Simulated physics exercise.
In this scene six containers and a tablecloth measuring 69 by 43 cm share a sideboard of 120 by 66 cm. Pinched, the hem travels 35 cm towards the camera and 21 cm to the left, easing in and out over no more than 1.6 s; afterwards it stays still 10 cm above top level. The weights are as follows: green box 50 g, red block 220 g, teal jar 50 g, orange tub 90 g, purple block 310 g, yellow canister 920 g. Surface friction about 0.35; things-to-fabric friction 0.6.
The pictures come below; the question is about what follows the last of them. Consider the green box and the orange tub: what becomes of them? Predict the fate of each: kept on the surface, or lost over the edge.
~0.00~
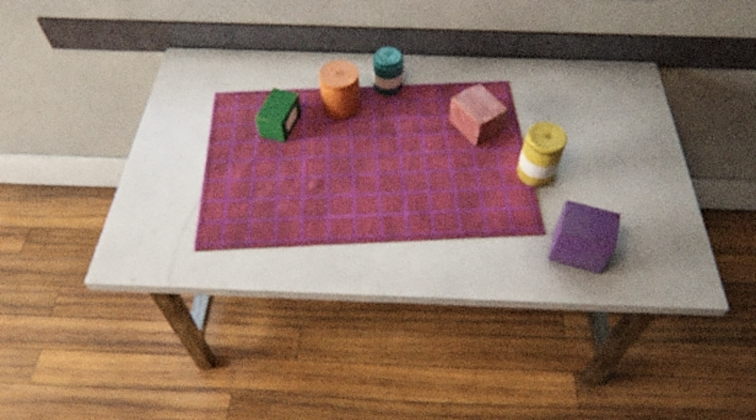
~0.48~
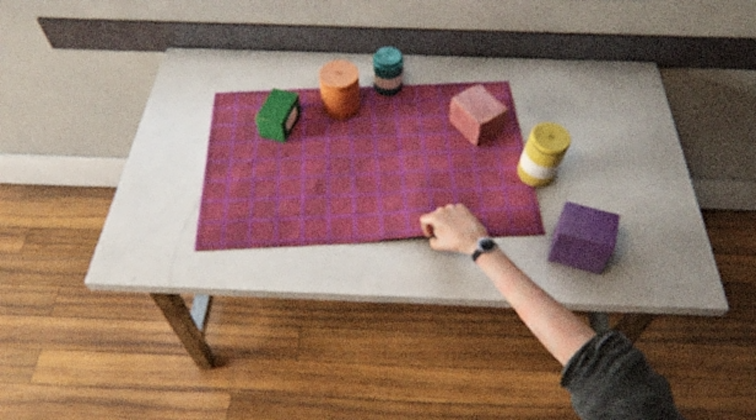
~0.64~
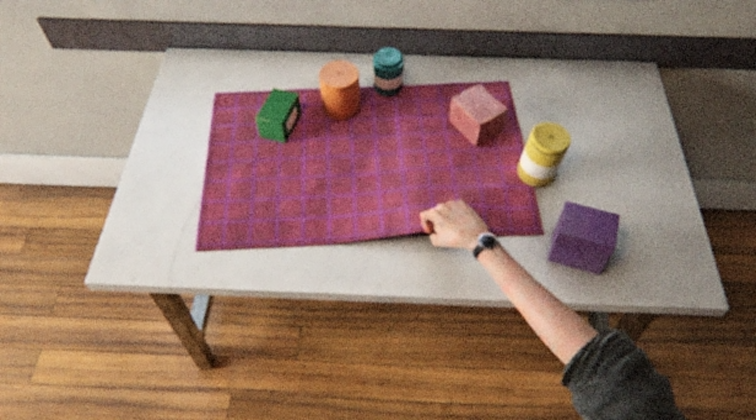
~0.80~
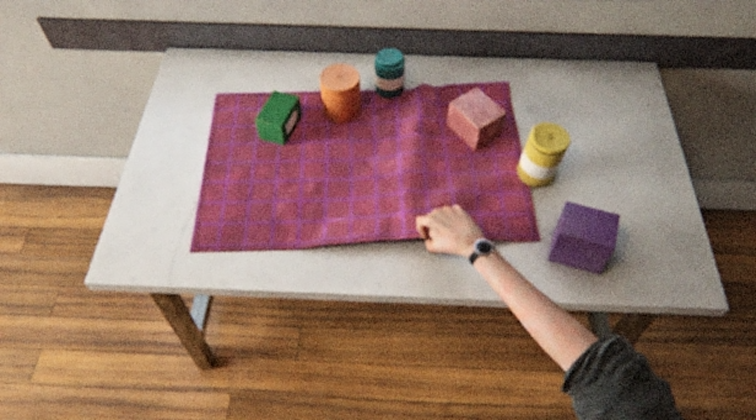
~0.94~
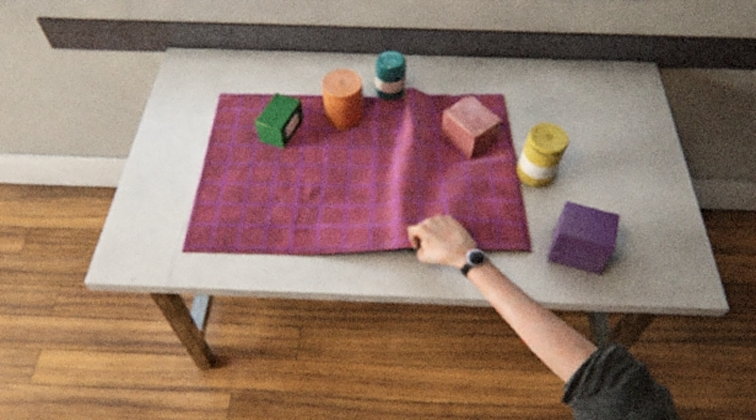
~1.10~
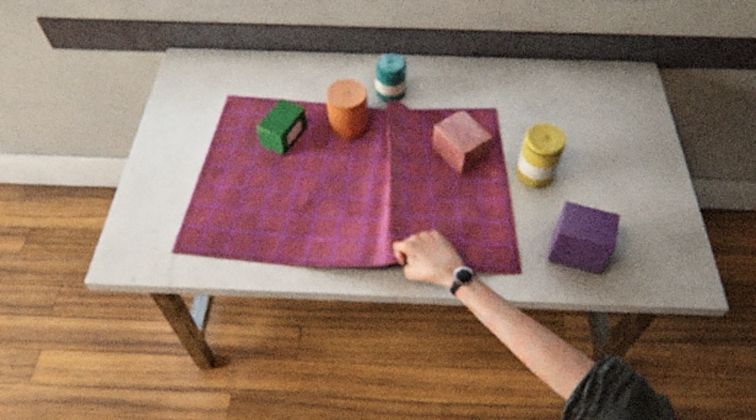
Green box kept on the surface; orange tub kept on the surface.
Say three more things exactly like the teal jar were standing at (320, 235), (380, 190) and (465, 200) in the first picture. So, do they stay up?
Respectively, the copies end as follows: Gone from the top, gone from the top, gone from the top.
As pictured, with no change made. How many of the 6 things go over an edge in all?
It adds up to 0.
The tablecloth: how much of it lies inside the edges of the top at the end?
Around 50 percent.
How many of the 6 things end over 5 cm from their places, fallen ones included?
3.
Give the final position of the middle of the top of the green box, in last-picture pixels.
The top finishes roughly at pixel (254, 206) of the last view.
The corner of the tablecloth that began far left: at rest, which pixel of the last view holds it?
In the final picture you'd find it somewhere near (222, 160).
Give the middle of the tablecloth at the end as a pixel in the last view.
I'd point to about (317, 300).
At 1.4 s, 95 % of the tablecloth is still over the top; orange tub 14 cm off its start, green box 9 cm off its start, red block 19 cm off its start.
At 1.7 s, 75 % of the tablecloth is still over the top; orange tub 24 cm off its start, green box 17 cm off its start, red block 31 cm off its start.
At 1.9 s, 55 % of the tablecloth is still over the top; orange tub 31 cm off its start at (334, 188), green box 24 cm off its start at (263, 193), red block 40 cm off its start at (407, 250).
At 2.2 s, 50 % of the tablecloth is still over the top; orange tub 34 cm off its start, green box 27 cm off its start, red block 44 cm off its start.
At 3.8 s, 50 % of the tablecloth is still over the top; orange tub 34 cm off its start at (325, 202), green box 27 cm off its start at (254, 206), red block 45 cm off its start at (399, 271), teal jar 2 cm off its start at (391, 62).
